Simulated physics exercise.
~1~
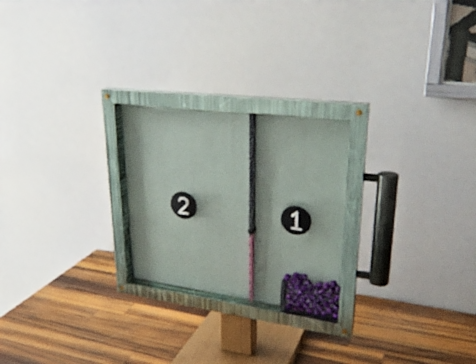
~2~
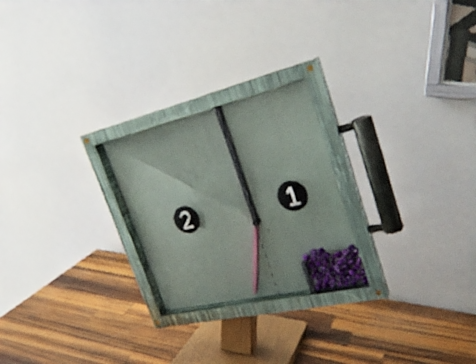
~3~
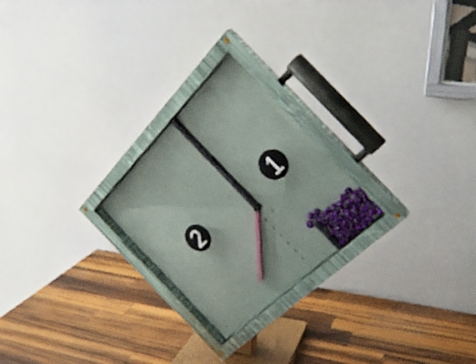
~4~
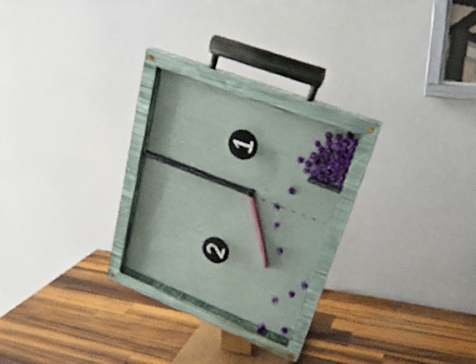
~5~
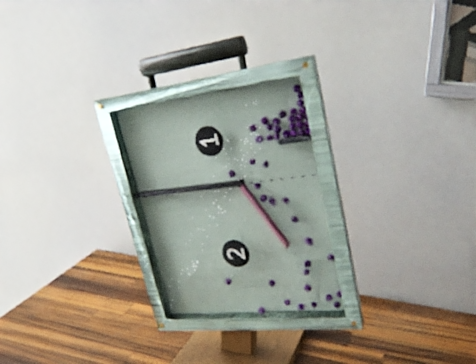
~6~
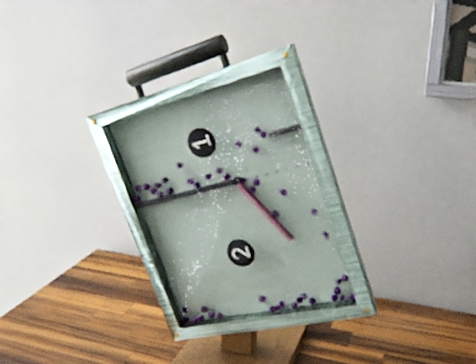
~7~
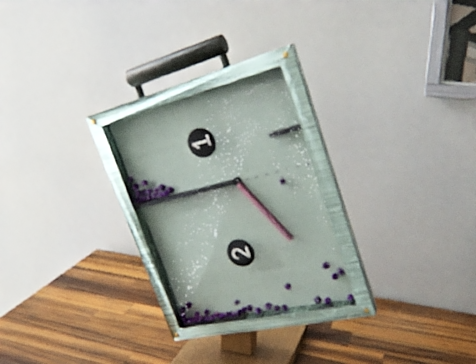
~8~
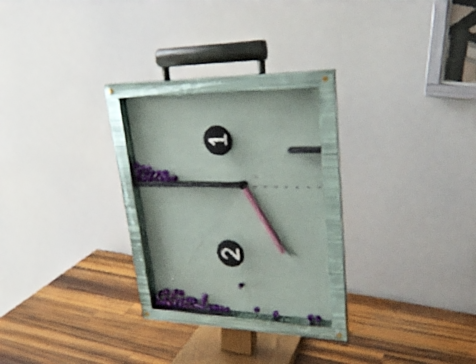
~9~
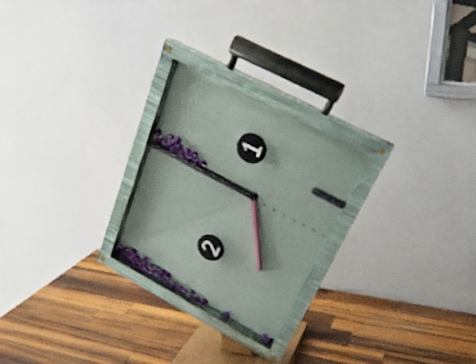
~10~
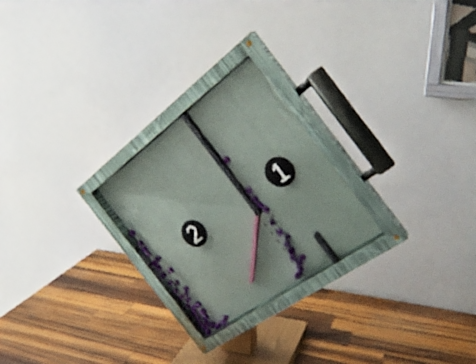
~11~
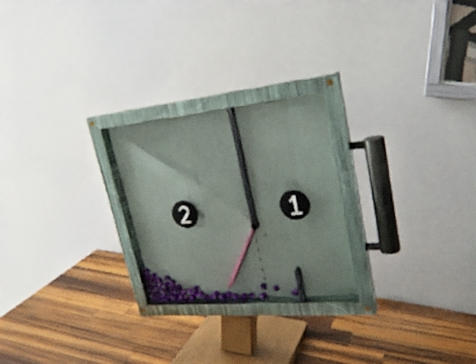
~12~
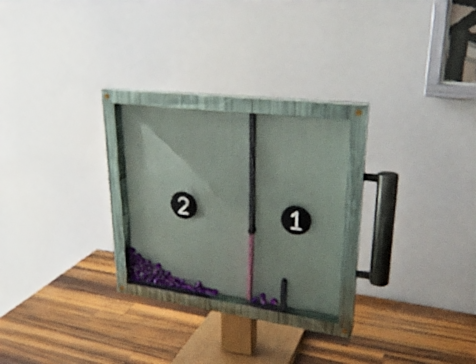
A greenish case with a dark handle turned anticlockwise past a quarter turn, spilling purple beads from its right-hand side past a swinging pink flap, then swung back level, leaving most beads heaped in the left side and a few in the right.
